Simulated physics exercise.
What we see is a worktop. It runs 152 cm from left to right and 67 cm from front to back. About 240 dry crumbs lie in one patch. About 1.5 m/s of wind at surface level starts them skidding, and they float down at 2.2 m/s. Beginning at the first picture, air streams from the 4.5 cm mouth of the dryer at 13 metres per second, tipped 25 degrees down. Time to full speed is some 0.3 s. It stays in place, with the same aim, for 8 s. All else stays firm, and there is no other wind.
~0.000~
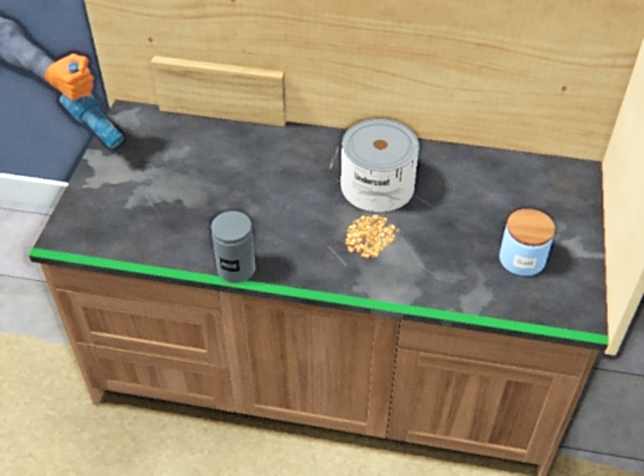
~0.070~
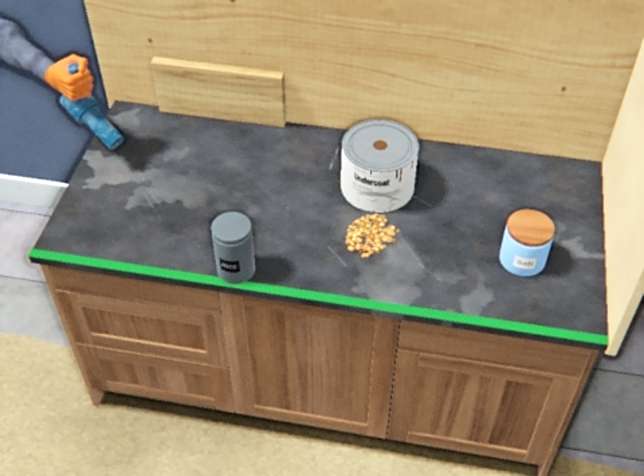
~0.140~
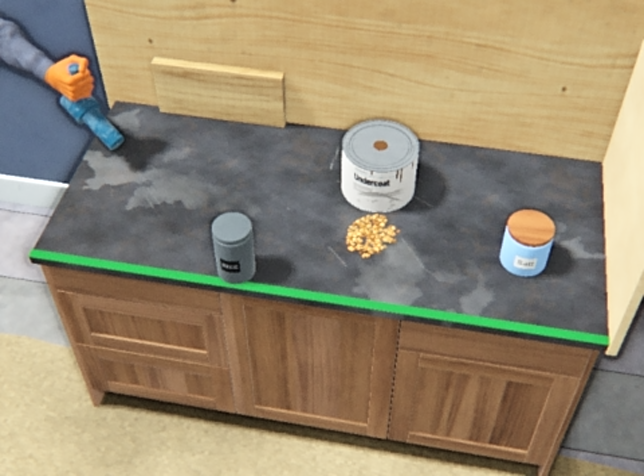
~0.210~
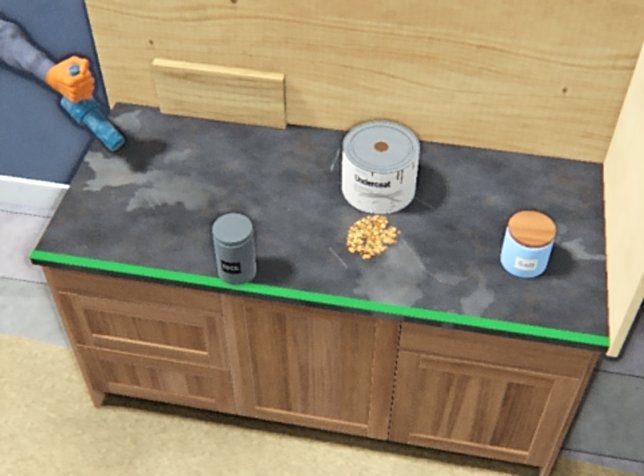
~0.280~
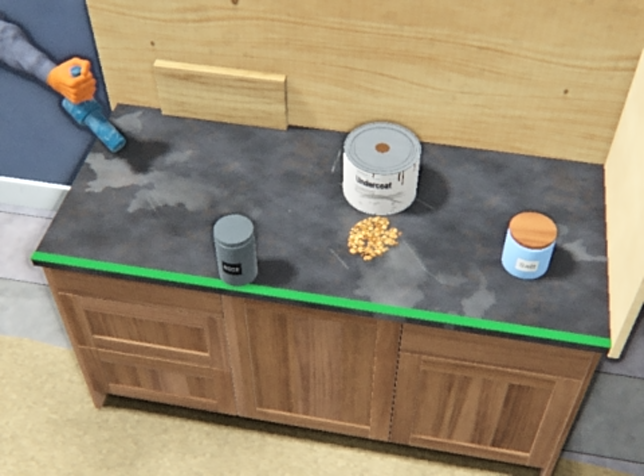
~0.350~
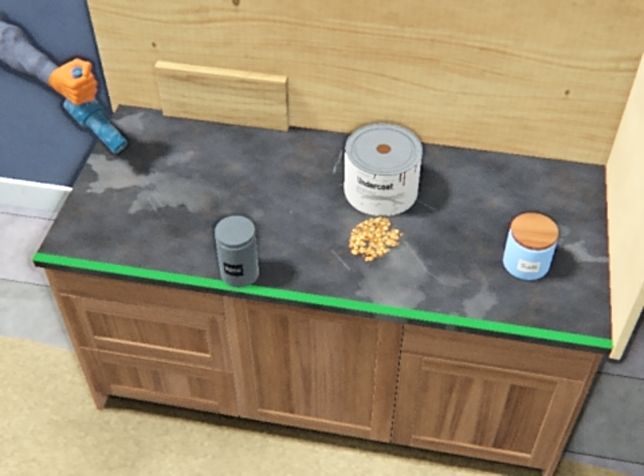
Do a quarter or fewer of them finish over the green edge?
Yes, a quarter or fewer do.
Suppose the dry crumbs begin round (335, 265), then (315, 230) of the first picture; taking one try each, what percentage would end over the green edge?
90 %, 40 %.
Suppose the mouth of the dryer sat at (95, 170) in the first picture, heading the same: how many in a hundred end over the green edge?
0 per cent, roughly.
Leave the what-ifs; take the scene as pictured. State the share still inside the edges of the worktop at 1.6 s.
Roughly 100 per cent.
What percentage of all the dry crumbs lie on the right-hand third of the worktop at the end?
Near 100 per cent at the end.
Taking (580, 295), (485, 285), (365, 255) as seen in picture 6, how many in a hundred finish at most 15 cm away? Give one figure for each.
Roughly 60 %, 30 % and 0 %, in that order.
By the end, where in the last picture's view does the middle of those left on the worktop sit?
I'd put it close to (548, 289) in the last view.
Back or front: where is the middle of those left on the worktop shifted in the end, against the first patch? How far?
Toward the near side, roughly 10 cm.
After 1.6 s, 2 % are over the green edge; the middle of those still in play is near (540, 288); 26 % have settled or left.
After 2.6 s, 3 % are over the green edge; the middle of those still in play is near (546, 291); 30 % have settled or left.
After 4.4 s, 3 % are over the green edge; the middle of those still in play is near (546, 291); 36 % have settled or left.
After 8.0 s, at the end, 3 % are over the green edge; the middle of those still in play is near (548, 289).
